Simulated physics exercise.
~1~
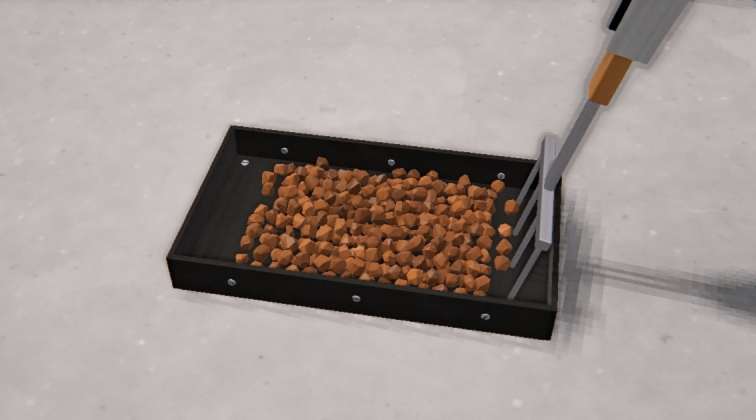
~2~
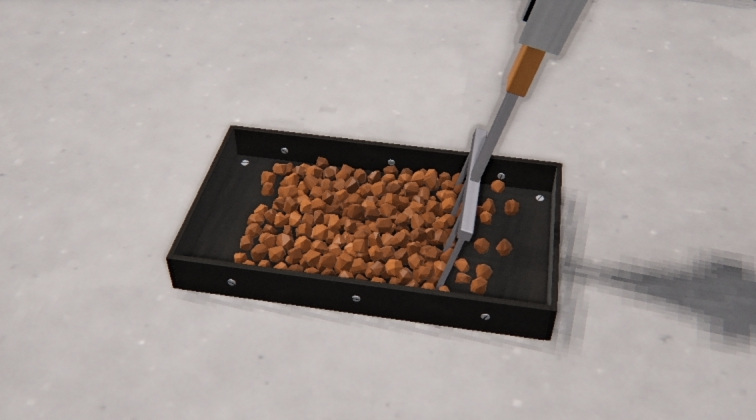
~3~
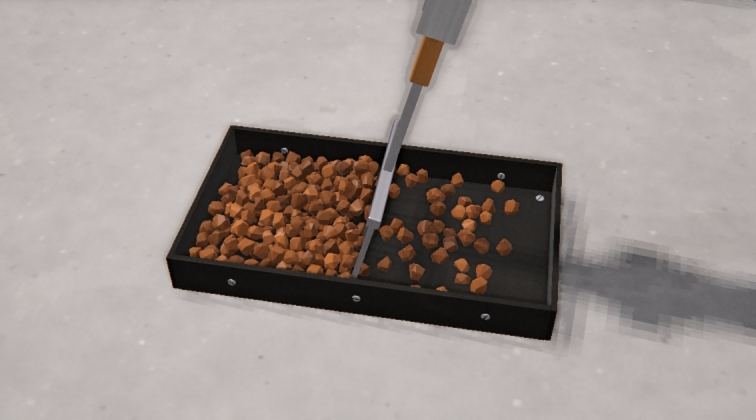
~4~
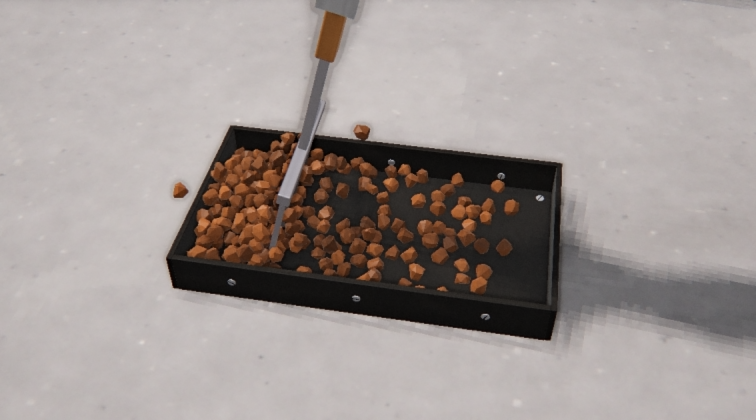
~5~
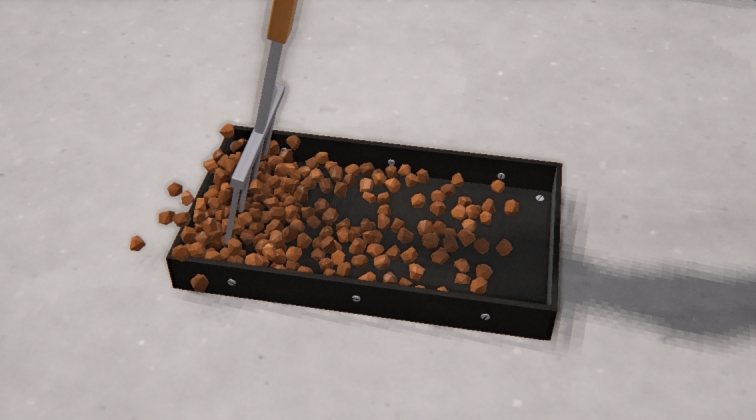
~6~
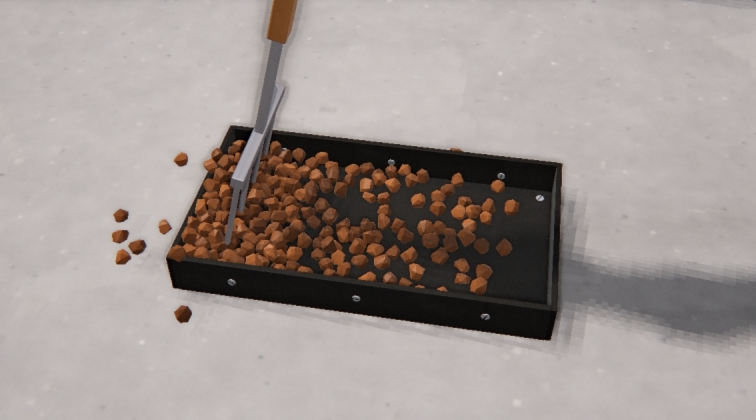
A rake held by a mechanical arm swept left through a black tray of reddish-brown pellets, piling them toward the far left end until several spilled over the edge, then stopped there with most still in the tray.
